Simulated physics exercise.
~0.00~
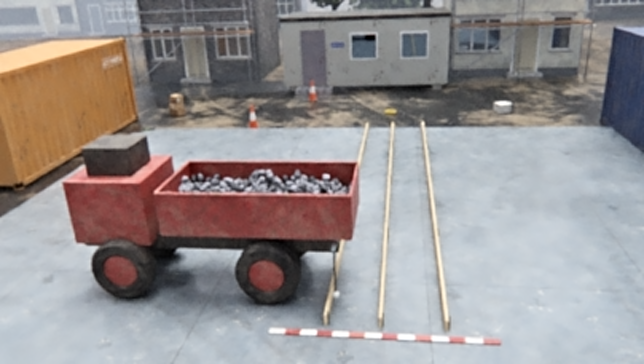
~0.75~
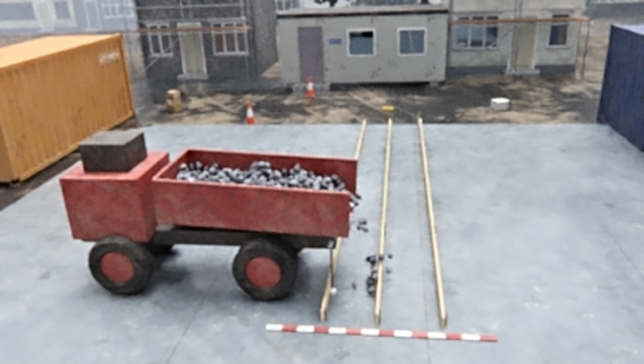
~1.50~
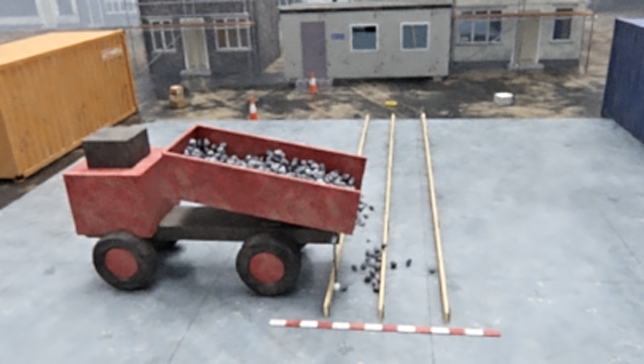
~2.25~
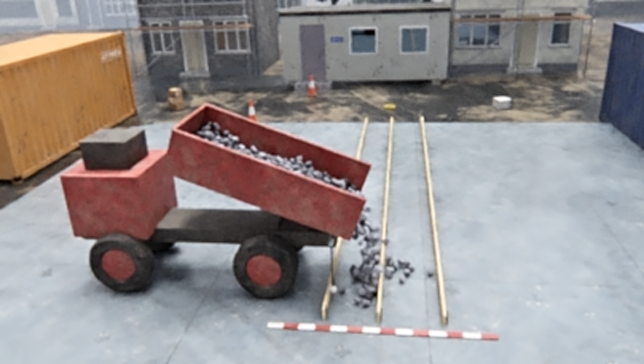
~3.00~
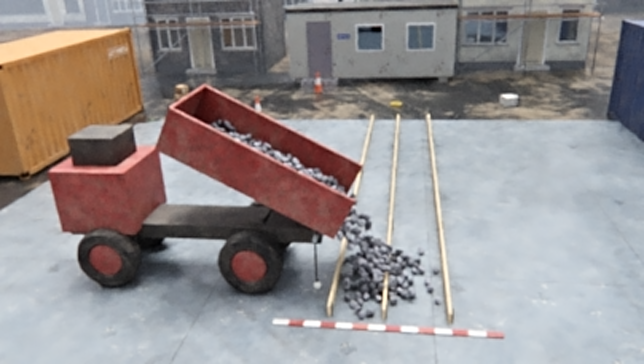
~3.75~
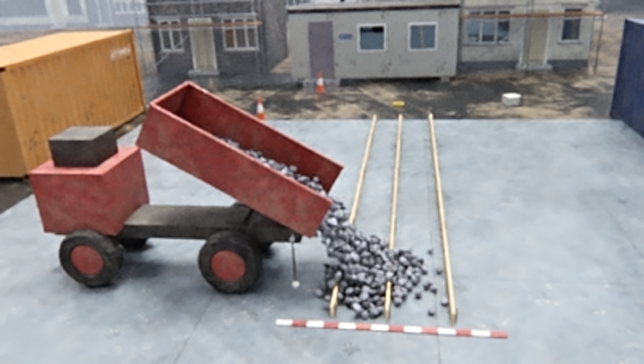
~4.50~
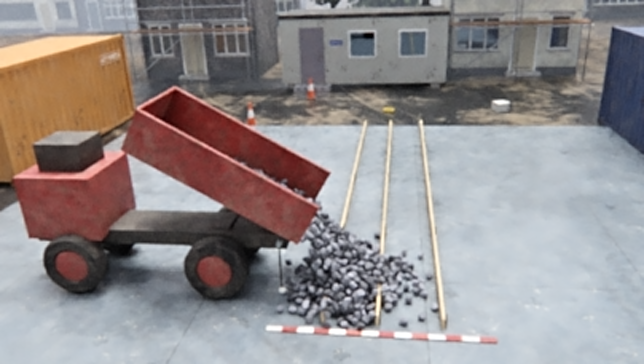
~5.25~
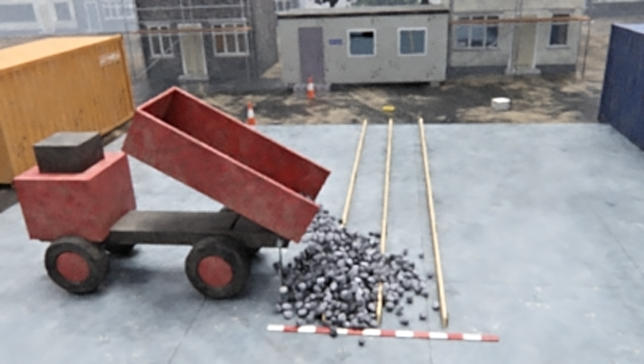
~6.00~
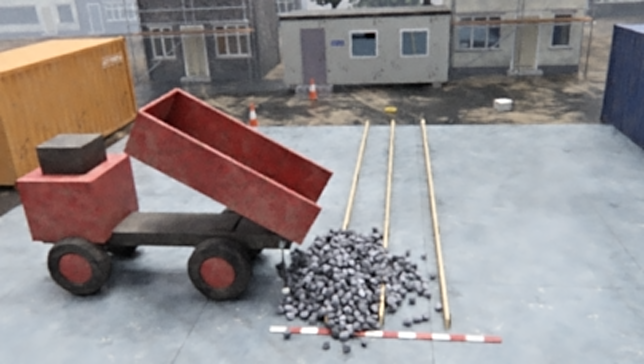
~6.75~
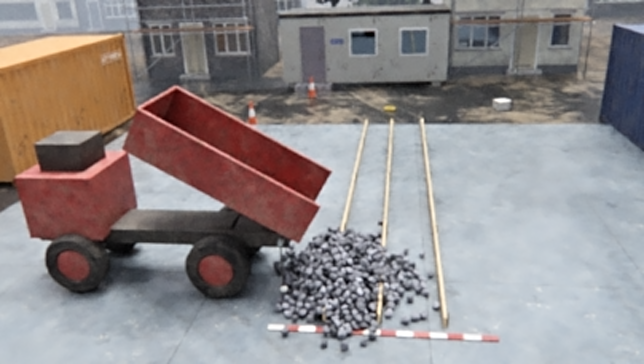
A red tipper truck with a dark block on its cab stands on a pale grey yard, seen from the side and slightly above, its open body full of grey stones. Three wooden boards lie to the right behind a red and white striped bar, with containers and grey buildings beyond. The body tilts up at its left end, and stones trickle, then pour off the right end onto the boards. As the heap grows, the truck rolls left, then stops. Finally the raised body is empty, and the stones lie piled mostly around the left and middle boards, few reaching farther right.
